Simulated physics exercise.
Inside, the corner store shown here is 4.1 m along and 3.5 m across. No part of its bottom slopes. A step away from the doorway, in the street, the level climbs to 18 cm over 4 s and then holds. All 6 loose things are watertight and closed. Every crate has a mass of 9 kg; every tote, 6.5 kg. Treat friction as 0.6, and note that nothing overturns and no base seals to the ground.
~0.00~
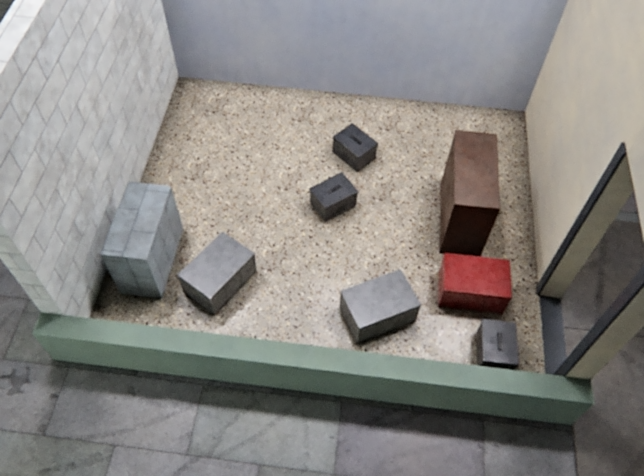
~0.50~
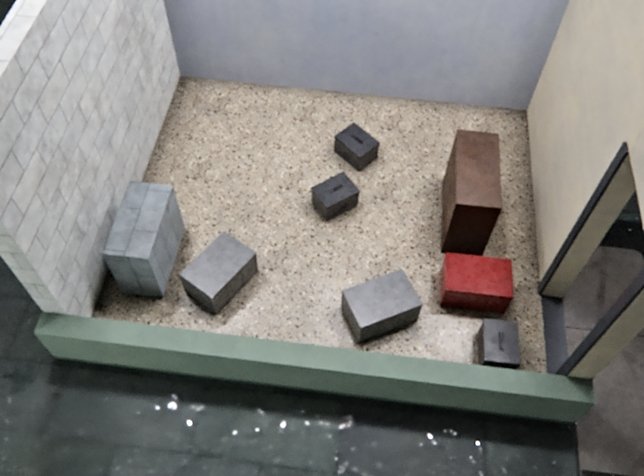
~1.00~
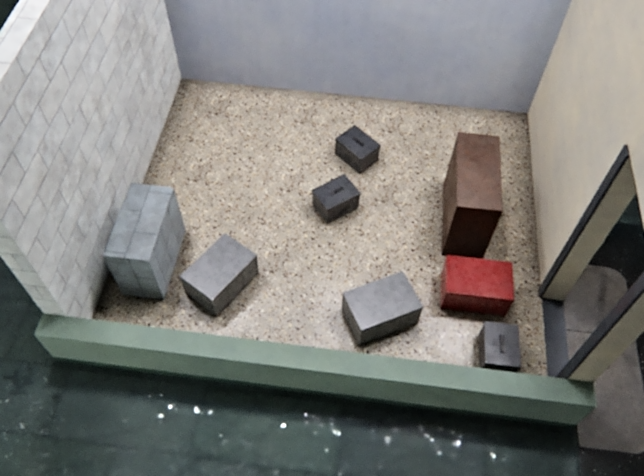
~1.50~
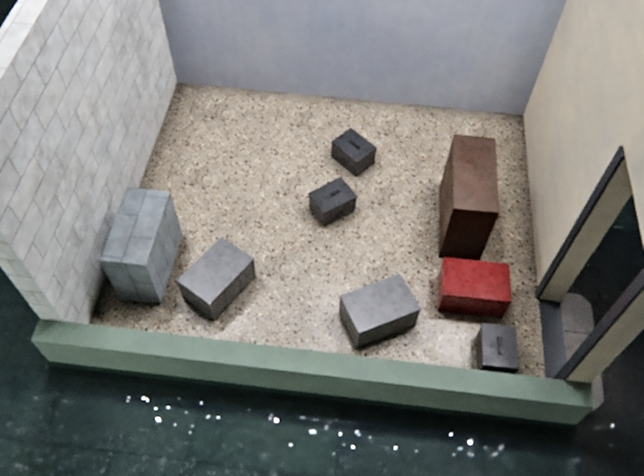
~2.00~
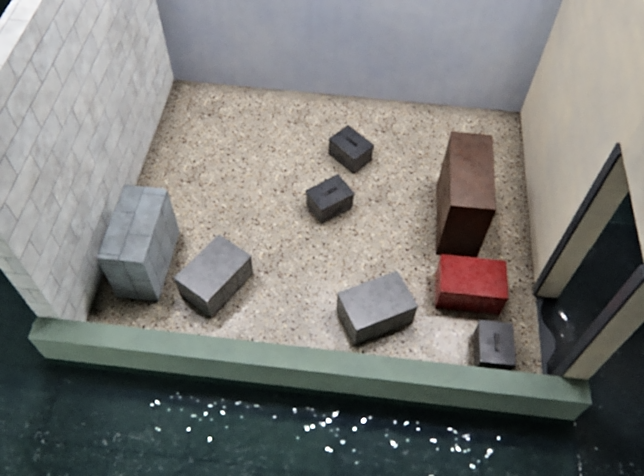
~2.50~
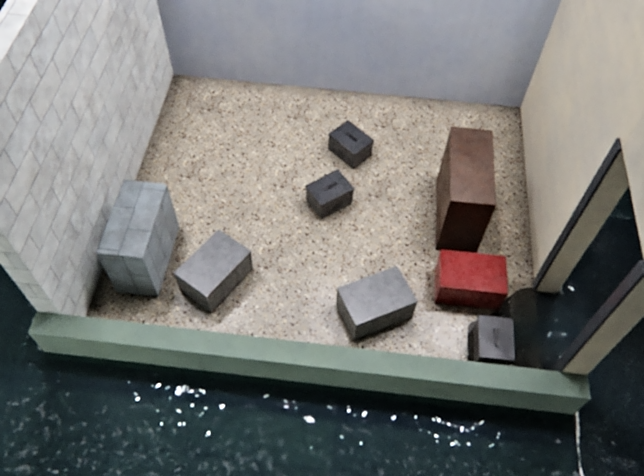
Corner store with grey, brown and red boxes standing still as dark water covers the street outside and enters the doorway.
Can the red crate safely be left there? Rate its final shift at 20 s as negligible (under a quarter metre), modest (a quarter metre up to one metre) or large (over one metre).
Large.
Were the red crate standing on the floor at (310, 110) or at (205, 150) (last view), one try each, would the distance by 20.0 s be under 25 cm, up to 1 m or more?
At the first spot it winds up well off, and at the second it winds up well off.
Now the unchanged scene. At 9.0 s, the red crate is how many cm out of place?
I'd put it at around 250 cm.
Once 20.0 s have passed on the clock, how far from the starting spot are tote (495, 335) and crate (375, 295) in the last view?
They sit 250 cm and 120 cm away, in the order given.
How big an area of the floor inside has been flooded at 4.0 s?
At that time the wet patch spans about 2.5 m2.
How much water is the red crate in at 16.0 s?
I'd put it at about 9 cm.
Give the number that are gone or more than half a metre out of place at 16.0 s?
The count is 5.
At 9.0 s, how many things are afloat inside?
Count at that moment: 2.
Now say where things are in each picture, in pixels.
In the first frame, the red crate at (477, 275) rests on the ground; 0.0 m2 under water; 0 of 6 have shifted.
In the second frame, the red crate at (479, 274), on the bottom; water covers 0.0 m2; 0 of 6 have shifted.
In the third frame, the red crate at (480, 277) rests on the ground; water covers 0.0 m2; 0 of 6 have shifted.
In the fourth frame, the red crate at (477, 279), on the bottom; 0.0 m2 under water; 0 of 6 have shifted.
In the fifth frame, the red crate at (474, 276) rests on the ground; water covers 0.0 m2; 0 of 6 have shifted.
In the sixth frame, the red crate at (474, 271), on the bottom; 0.2 m2 under water; 0 of 6 have shifted.
After 4.0 s the red crate is near (450, 251), 0.3 m from its start, aground; 0 afloat.
After 9.0 s the red crate is near (240, 150), 2.6 m from its start, aground; 2 afloat.
After 16.0 s the red crate is near (507, 146), 1.6 m from its start, afloat; 6 afloat.
After 20.0 s the red crate is near (508, 143), 1.6 m from its start, afloat; 6 afloat.
